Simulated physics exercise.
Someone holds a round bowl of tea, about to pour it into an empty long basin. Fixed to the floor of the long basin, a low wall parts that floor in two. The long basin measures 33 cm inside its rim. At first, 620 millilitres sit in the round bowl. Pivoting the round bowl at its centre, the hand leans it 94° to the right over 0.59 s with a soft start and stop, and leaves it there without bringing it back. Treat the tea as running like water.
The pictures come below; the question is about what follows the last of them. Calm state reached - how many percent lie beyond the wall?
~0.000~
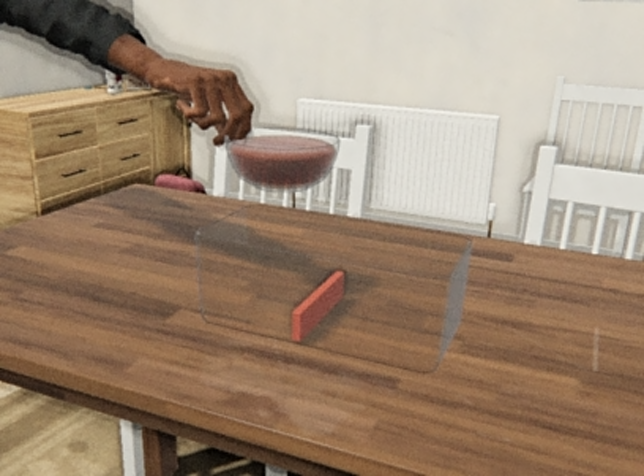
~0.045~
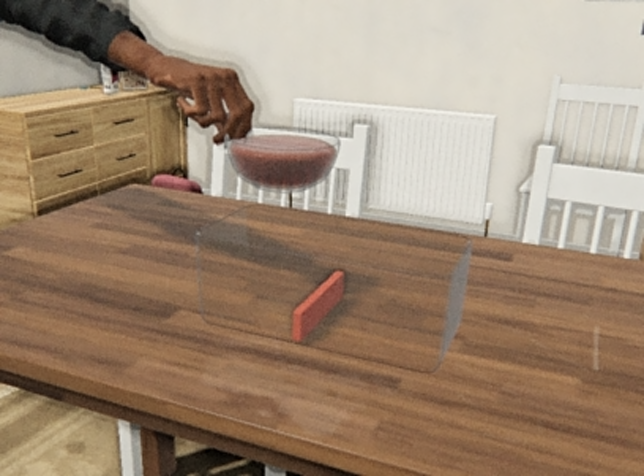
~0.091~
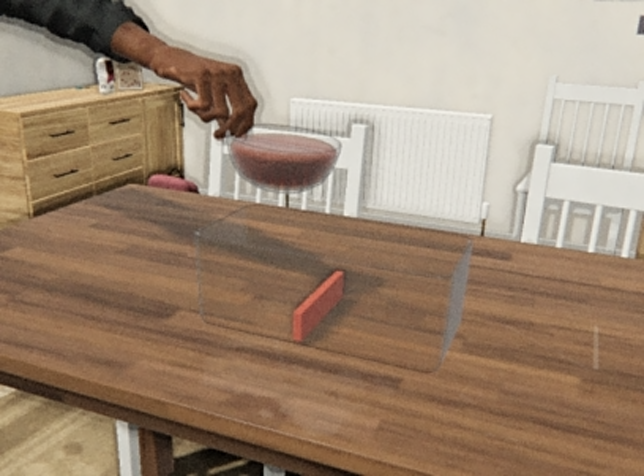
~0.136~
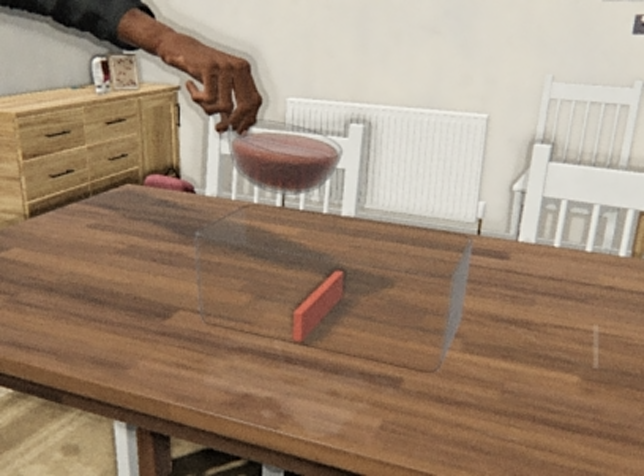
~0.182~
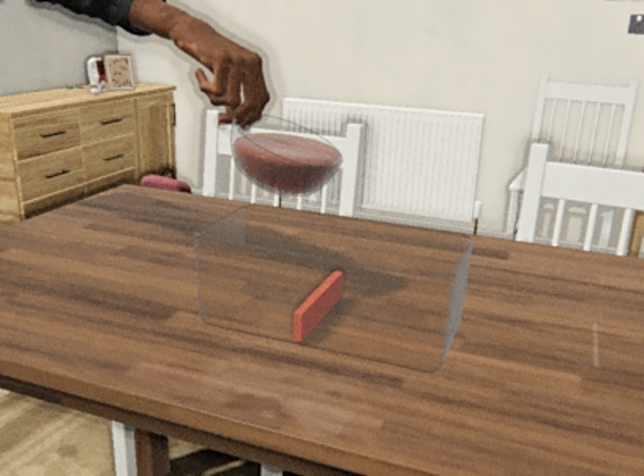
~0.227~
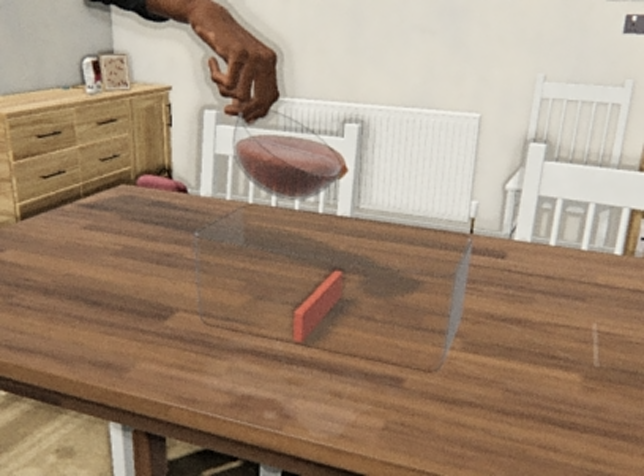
90 percent, roughly.
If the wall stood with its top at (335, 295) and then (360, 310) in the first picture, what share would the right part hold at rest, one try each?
Result: 80 per cent, then 50 per cent.
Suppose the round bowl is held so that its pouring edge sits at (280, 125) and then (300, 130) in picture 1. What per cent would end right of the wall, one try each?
Near 35 in a hundred on the first go and near 70 in a hundred on the second.
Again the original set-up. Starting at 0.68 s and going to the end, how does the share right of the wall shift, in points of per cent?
There is a rise of about 2.
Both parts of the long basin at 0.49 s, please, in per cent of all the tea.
Around 0 on the left side and 60 on the right side.
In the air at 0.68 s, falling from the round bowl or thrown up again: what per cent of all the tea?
Near 2 percent.
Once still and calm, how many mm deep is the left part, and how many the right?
The left side settles near 2 mm and the right side near 20 mm.
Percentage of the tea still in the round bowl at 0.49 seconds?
Roughly 16 percent.
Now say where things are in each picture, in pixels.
The first picture shows tilt 0°; pouring edge (335, 145); surface from (238, 139) to (335, 150); the long basin's rim runs from (223, 219) to (461, 259); the wall's top is at (320, 292).
The second picture shows tilt 1°; pouring edge (336, 147); surface from (238, 139) to (335, 151).
The third picture shows tilt 5°; pouring edge (337, 151); surface from (239, 137) to (336, 153).
The fourth picture shows tilt 12°; pouring edge (338, 157); surface from (240, 136) to (338, 155).
The fifth picture shows tilt 20°; pouring edge (338, 166); surface from (242, 136) to (340, 161); 1 per cent is over the edge.
The sixth picture shows tilt 30°; pouring edge (337, 176); surface from (244, 138) to (333, 164); 7 per cent is over the edge.
By 0.49 s the tilt is 87° and 16 per cent is still to pour, 0 is left of the wall and 60 right of it.
By 0.68 s the tilt is 94° and 1 per cent is still to pour, 9 is left of the wall and 87 right of it.
By 0.87 s the tilt is 94° and 0 per cent is still to pour, 10 is left of the wall and 90 right of it.
By 1.09 s the tilt is 94° and 0 per cent is still to pour, 10 is left of the wall and 90 right of it.
At rest 10 per cent lies left of the wall, 90 right of it and 0 outside.
